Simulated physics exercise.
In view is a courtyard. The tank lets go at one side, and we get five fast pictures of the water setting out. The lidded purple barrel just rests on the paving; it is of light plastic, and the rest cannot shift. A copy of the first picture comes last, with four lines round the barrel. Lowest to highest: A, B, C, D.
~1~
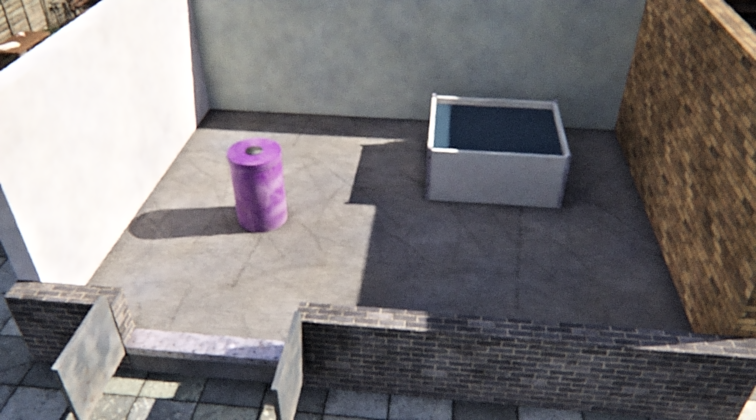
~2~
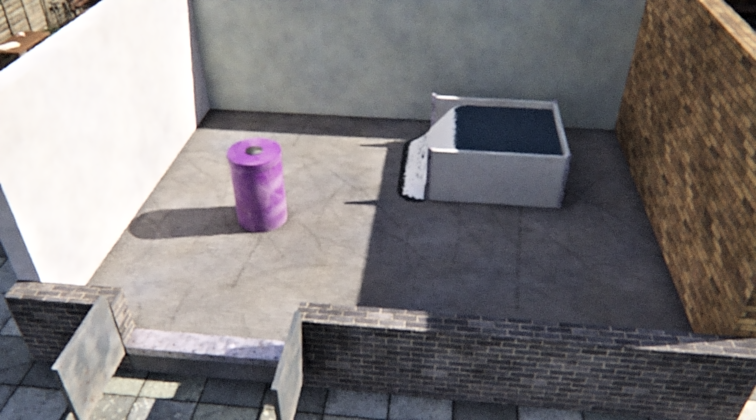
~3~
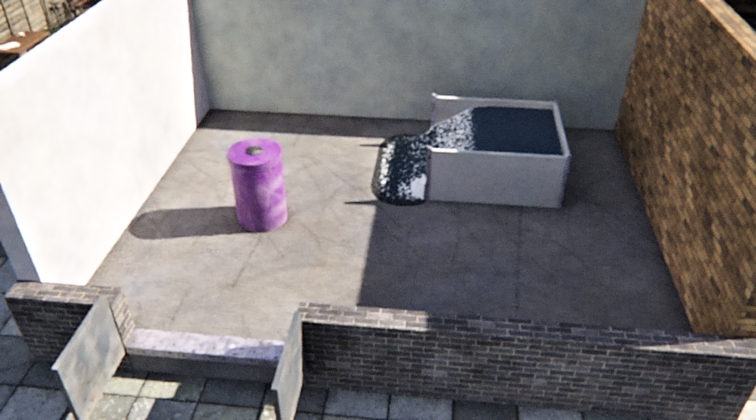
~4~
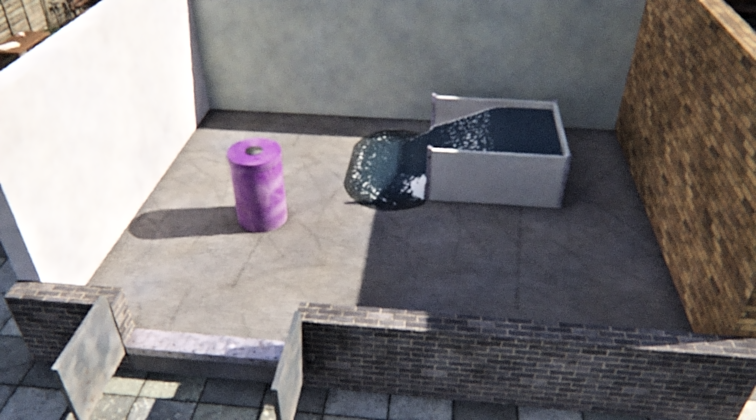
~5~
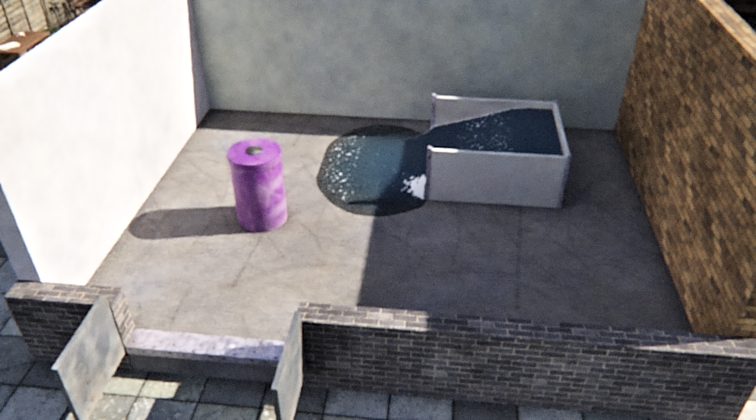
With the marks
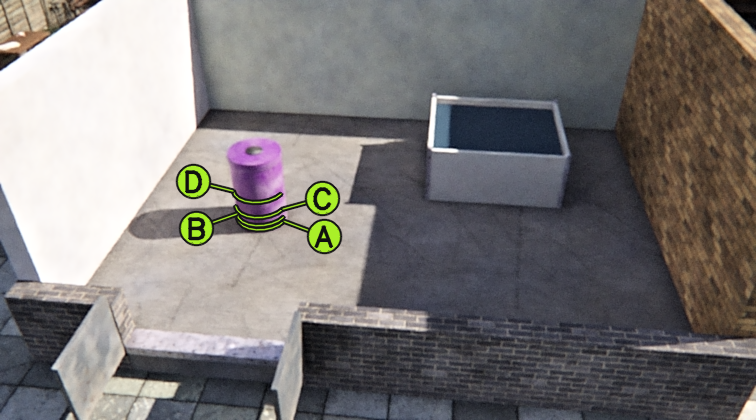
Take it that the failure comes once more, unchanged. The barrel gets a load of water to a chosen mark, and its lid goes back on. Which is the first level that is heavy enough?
C will do.
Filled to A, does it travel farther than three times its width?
Yes.
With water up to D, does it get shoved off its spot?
No, that is safe.
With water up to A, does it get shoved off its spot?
Yes.
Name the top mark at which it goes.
Mark B.
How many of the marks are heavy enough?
Two.
On the marked copy, A at (256, 229); B at (255, 225); C at (254, 217); D at (252, 202); from the bottom up A, B, C, D.
With A, it is washed out through the gate.
With B, it is pushed about its own width away.
With C, it does not move.
With D, it does not move.
